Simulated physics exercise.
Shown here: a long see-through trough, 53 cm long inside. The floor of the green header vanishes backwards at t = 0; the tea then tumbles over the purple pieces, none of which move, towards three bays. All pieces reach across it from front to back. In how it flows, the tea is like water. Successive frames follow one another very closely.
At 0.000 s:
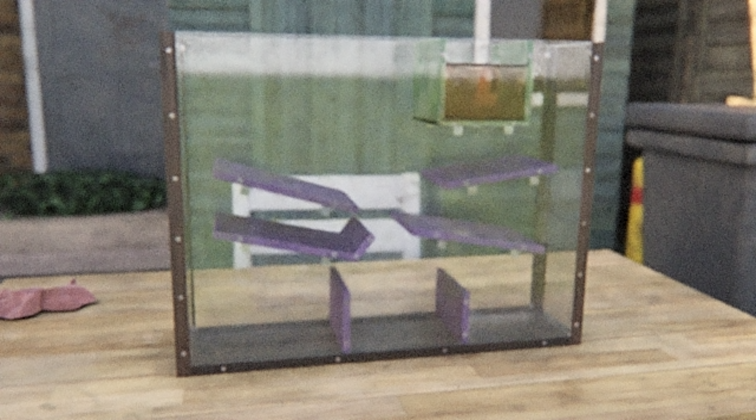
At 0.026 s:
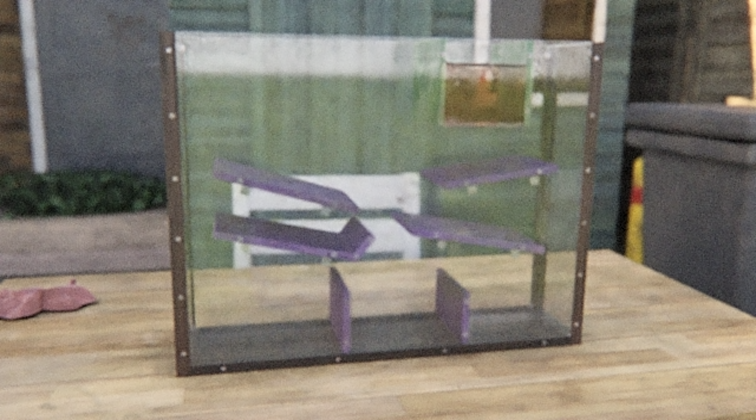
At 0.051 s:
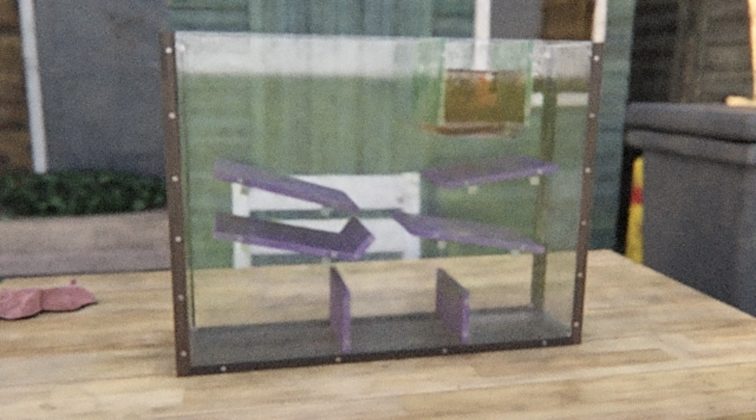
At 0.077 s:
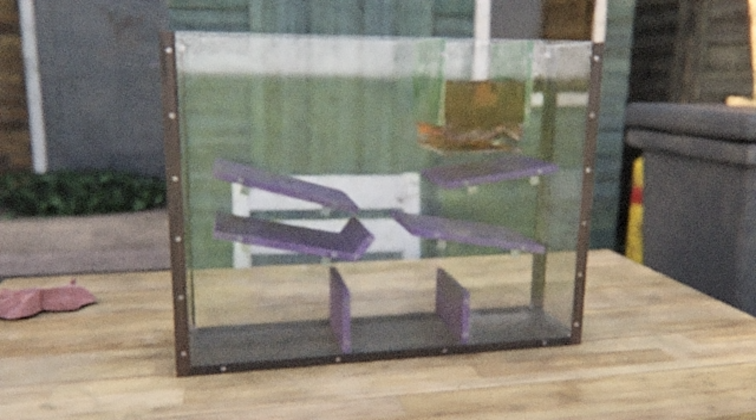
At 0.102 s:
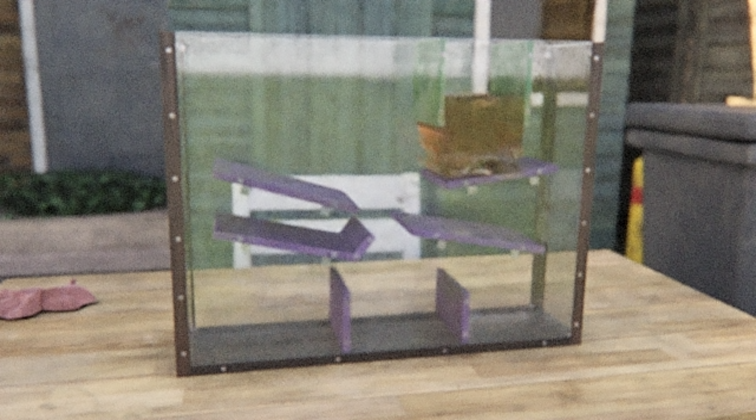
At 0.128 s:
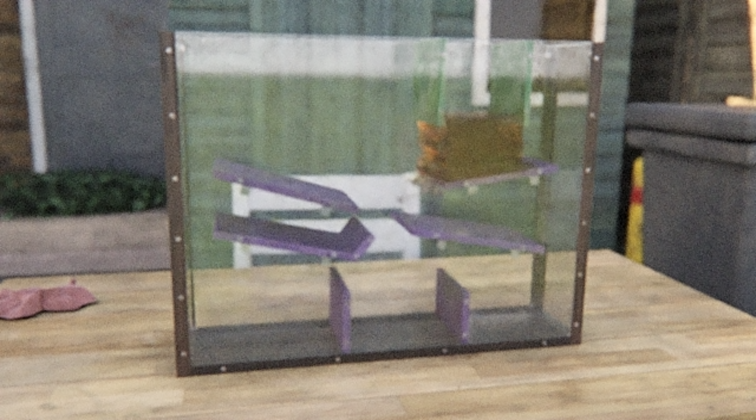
We see a clear trough on a wooden table, with amber liquid in a green header at its upper right; the header's floor disappears, and the liquid drops onto the purple sloping piece below, spreading leftward across it.
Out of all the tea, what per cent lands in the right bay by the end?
Close to 35 per cent lands in the right bay.
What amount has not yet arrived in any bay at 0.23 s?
Some 95 per cent.
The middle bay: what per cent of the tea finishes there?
About 54 %.
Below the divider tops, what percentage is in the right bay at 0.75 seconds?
Near 28 in a hundred.
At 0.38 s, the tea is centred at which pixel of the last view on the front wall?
Centre of mass, front wall: Approx. (449, 253).
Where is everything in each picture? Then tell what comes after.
The first picture shows bottom of the tea (456, 120); top (460, 64); the piece under the header is centred near (504, 177); divider tops at (347, 294) and (467, 294).
The second picture shows bottom of the tea (488, 126); top (510, 66).
The third picture shows bottom of the tea (514, 137); top (520, 71).
The fourth picture shows bottom of the tea (453, 153); top (479, 82); below the header it spans (445, 131) to (522, 134).
The fifth picture shows bottom of the tea (452, 174); top (448, 97); below the header it spans (443, 171) to (522, 141).
The sixth picture shows bottom of the tea (442, 193); top (449, 118); below the header it spans (441, 182) to (531, 169).
Then, 0.23 s in, 4 per cent is down, the largest part in the middle bay.
Then, 0.38 s in, 46 per cent is down, the largest part in the middle bay.
Then, 0.75 s in, 84 per cent is down, the largest part in the middle bay.
Finally, the split from left to right is 10, 55 and 33 per cent.
